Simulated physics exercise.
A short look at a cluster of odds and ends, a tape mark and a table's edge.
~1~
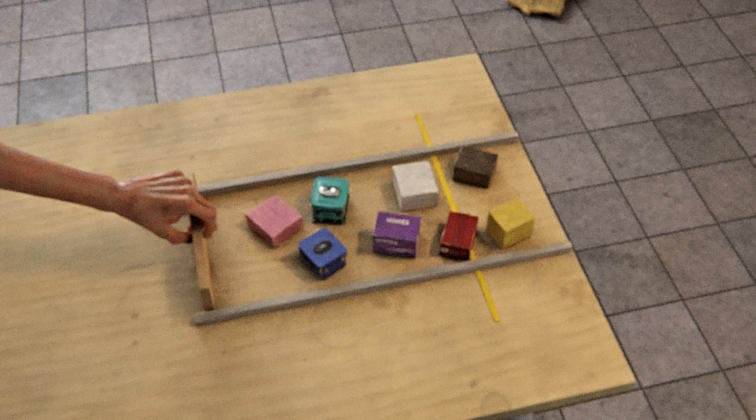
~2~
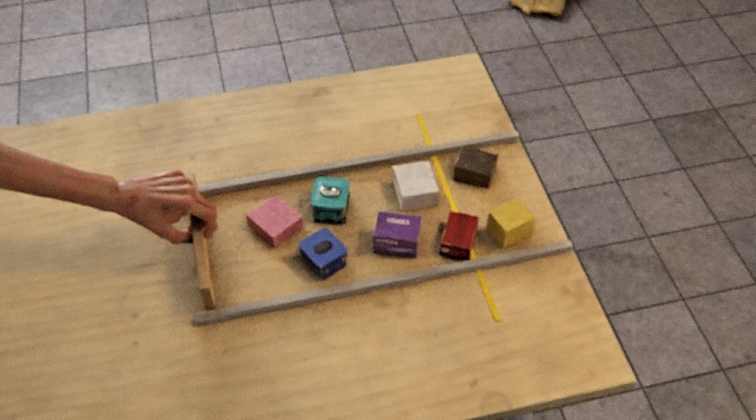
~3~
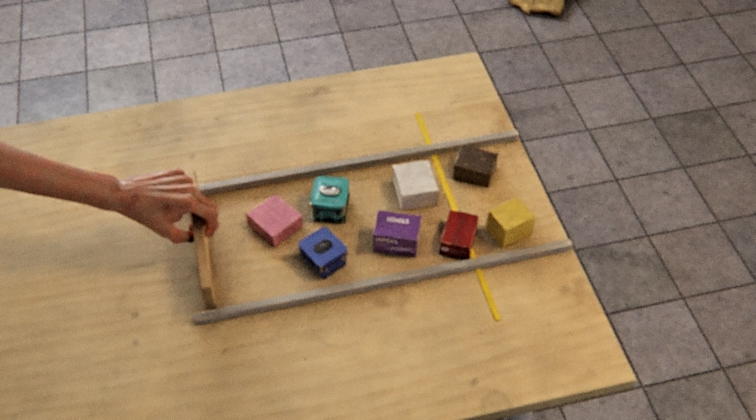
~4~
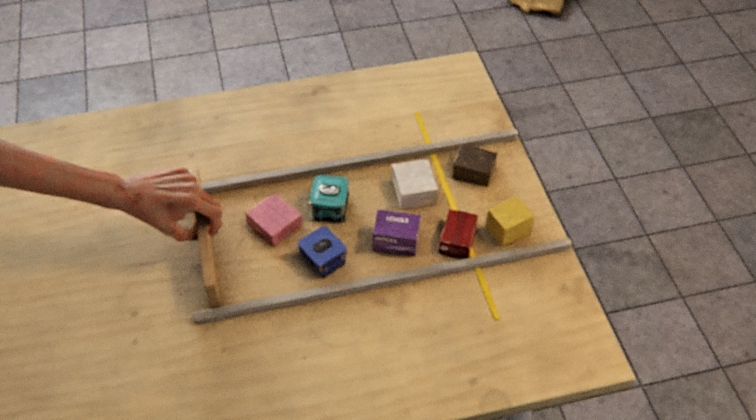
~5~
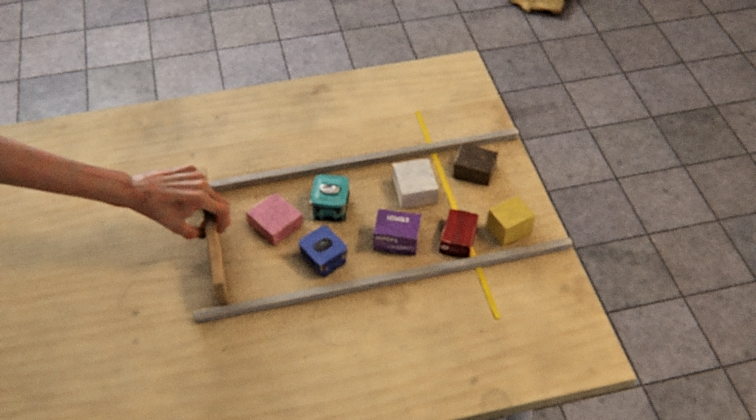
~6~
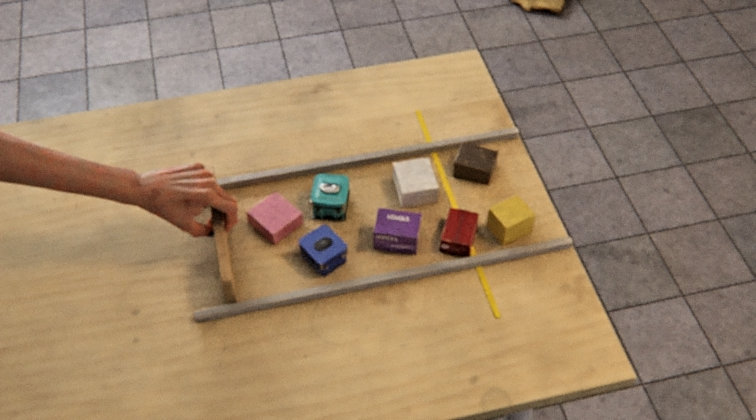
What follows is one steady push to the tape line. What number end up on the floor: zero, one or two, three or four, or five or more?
In the end the number that fall off is one or two.
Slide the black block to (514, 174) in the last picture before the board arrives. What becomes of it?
Then it is lost.
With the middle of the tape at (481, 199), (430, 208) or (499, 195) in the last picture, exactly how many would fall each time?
It would be 4, 1 and 6.
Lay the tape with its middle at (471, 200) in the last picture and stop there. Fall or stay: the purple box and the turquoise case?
The purple box is kept; the turquoise case survives.
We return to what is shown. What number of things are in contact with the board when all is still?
2 of them.
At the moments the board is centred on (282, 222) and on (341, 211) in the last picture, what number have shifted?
First 2, then 5.
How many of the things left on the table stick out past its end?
It comes to 2.
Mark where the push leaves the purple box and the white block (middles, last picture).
About (519, 206), and the other about (530, 161).
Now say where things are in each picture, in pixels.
Yellow block (510, 224); black block (475, 167); red box (459, 236); board (199, 240); tape (453, 207), in the first frame.
Black block (476, 167); purple box (397, 234), in the second frame.
Red box (459, 235); blue case (323, 253), in the third frame.
Yellow block (510, 222); white block (414, 184), in the fourth frame.
Black block (475, 165); board (212, 236), in the fifth frame.
Yellow block (511, 220); black block (476, 164); red box (459, 232); board (220, 233); tape (454, 203), in the sixth frame.
Early on, none off yet; yellow block at rest near (511, 220); black block at rest near (476, 164); red box at rest near (459, 232).
A while later, none off yet; yellow block travelled a little near (524, 220); black block travelled about its own width near (502, 157); red box travelled about its own width near (487, 228).
Finally, the number that fall off is one or two; lost, black block and yellow block.
